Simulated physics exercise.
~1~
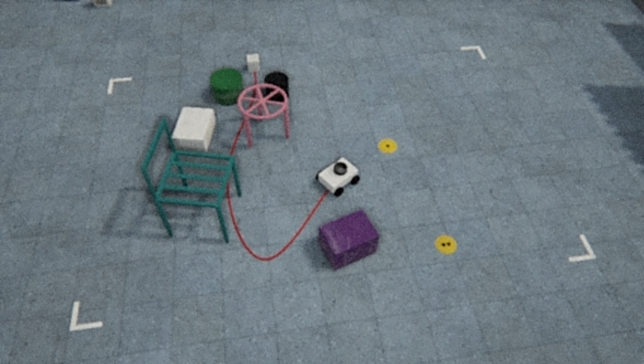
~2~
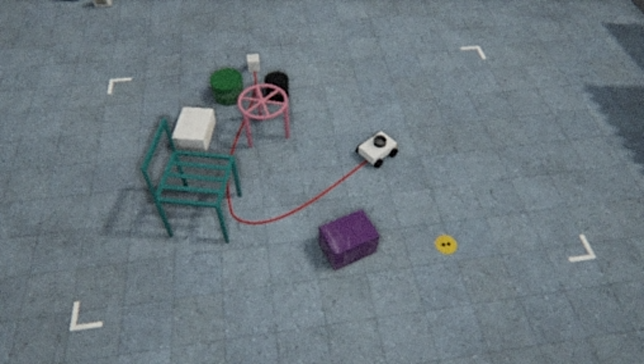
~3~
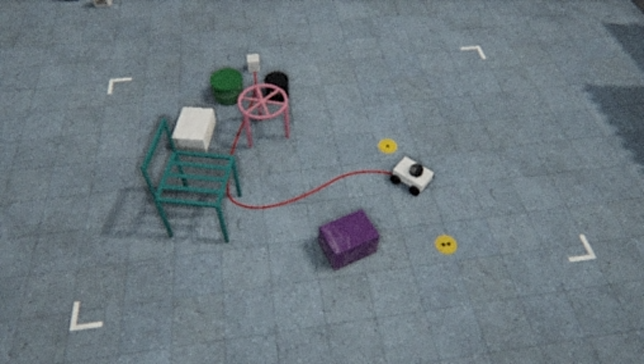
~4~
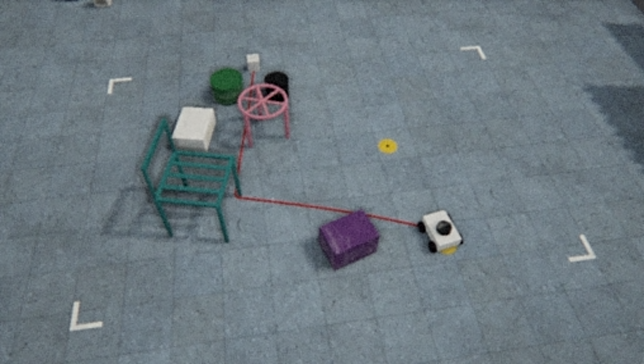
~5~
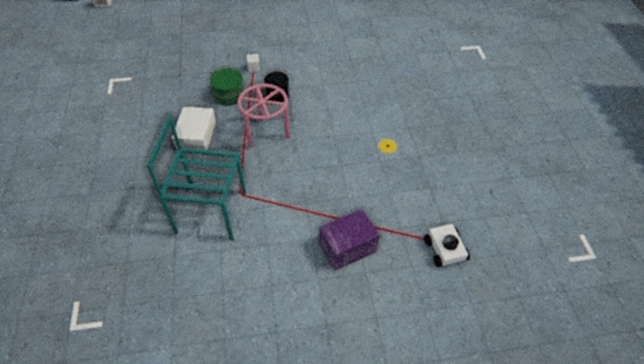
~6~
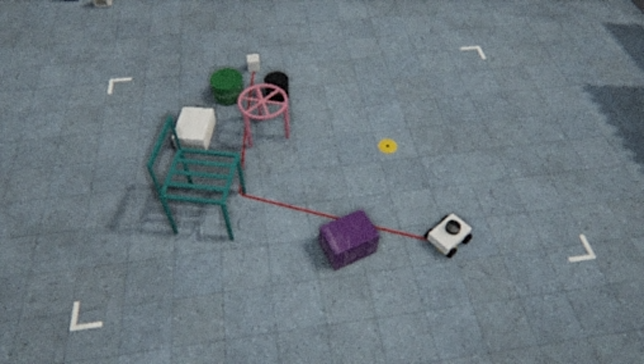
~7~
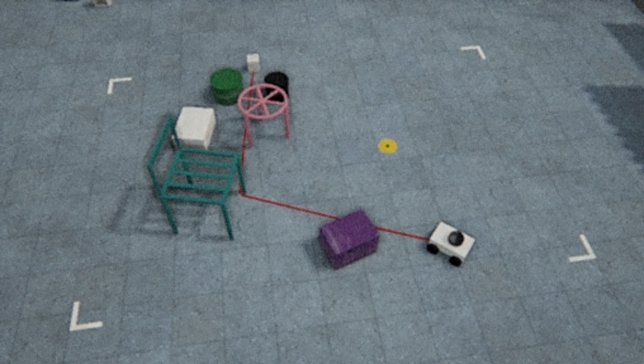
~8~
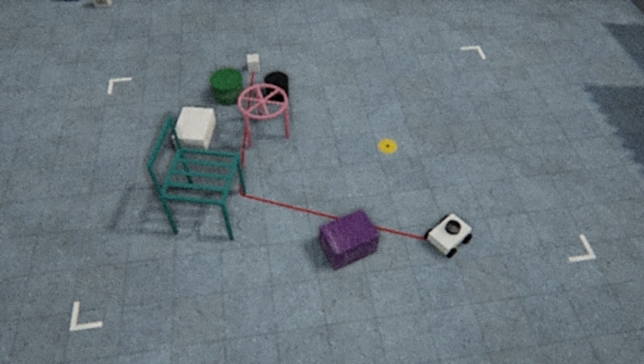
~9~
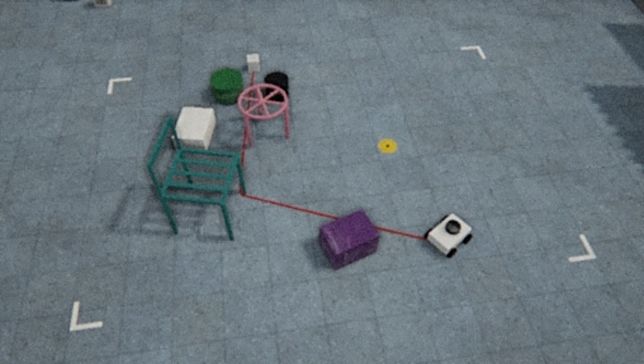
At the start, a small white cart stands between a purple crate and a yellow mark, trailing a slack red lead that loops back past a teal chair and pink stool toward a small white block. The cart rolls up and right over the first mark, then turns down and right toward the second. As it gets there, the lead pulls nearly straight, bending at a chair leg. The cart edges slightly farther and the chair shifts just a little. It ends over the second mark, barely turning, with the lead taut past the crate and everything else in place.
